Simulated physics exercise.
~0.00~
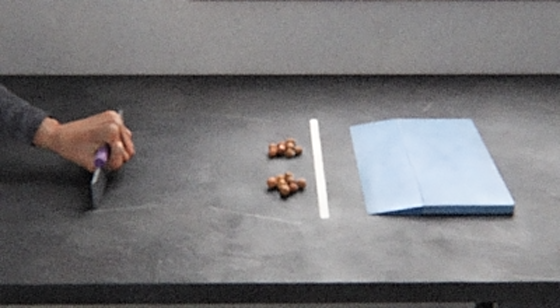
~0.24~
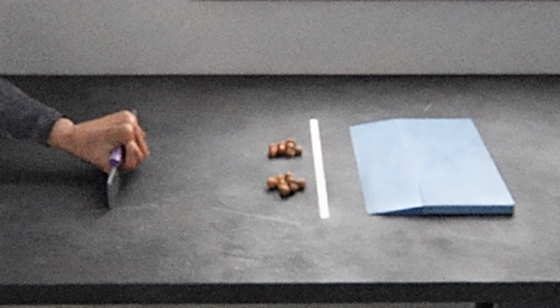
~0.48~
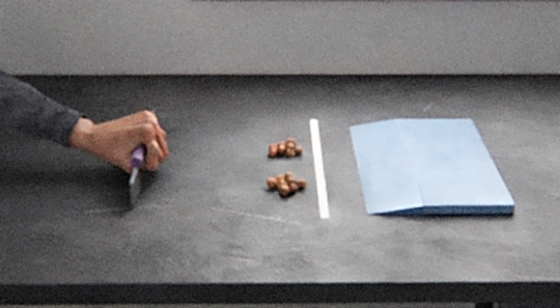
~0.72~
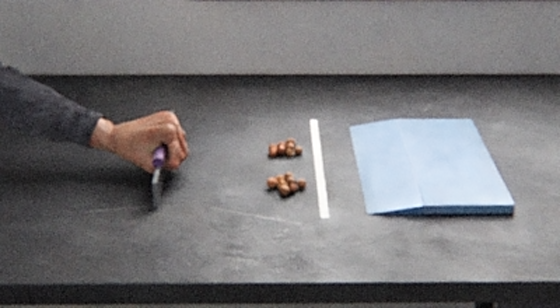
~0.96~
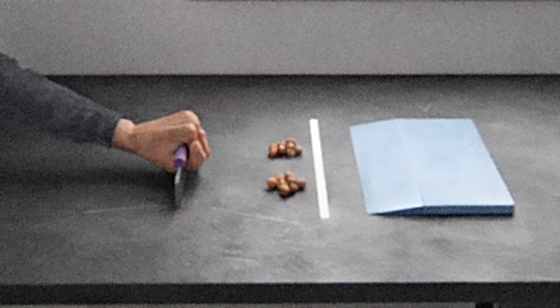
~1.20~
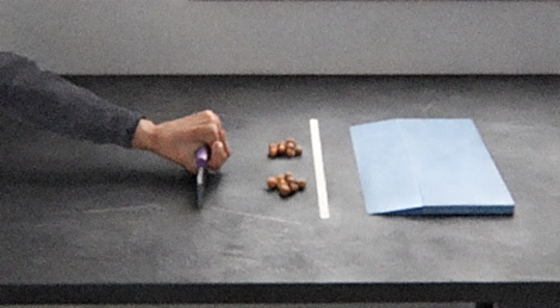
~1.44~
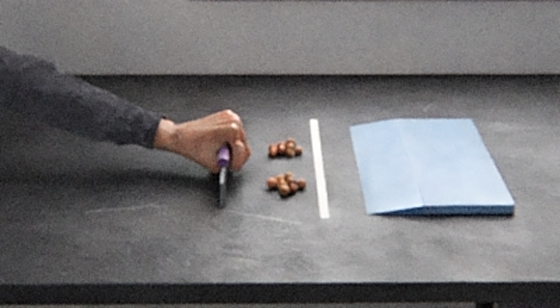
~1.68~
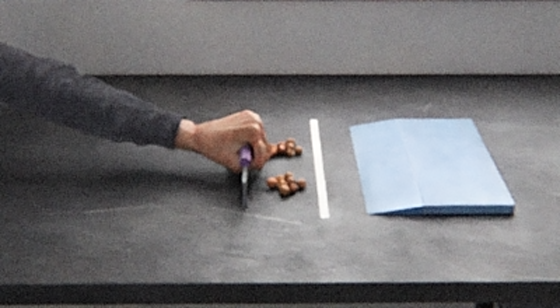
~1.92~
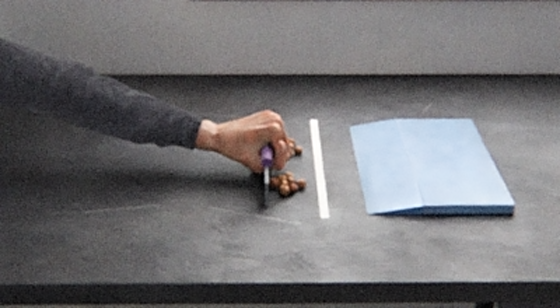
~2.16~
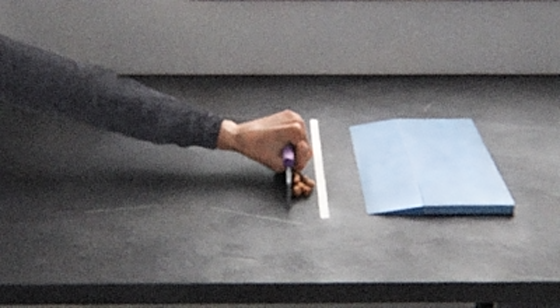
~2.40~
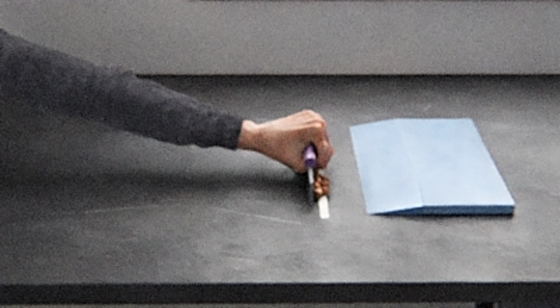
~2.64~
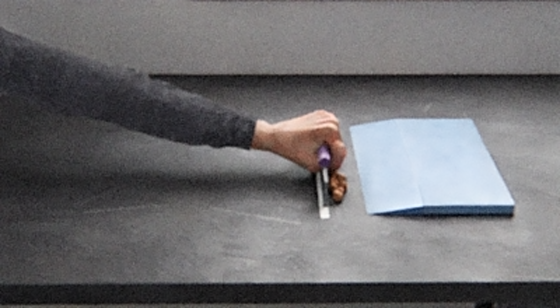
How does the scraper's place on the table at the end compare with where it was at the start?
At the start the scraper is near the left side of the table, well away from the brown piles. By the end it is further right, at the strip of white tape.
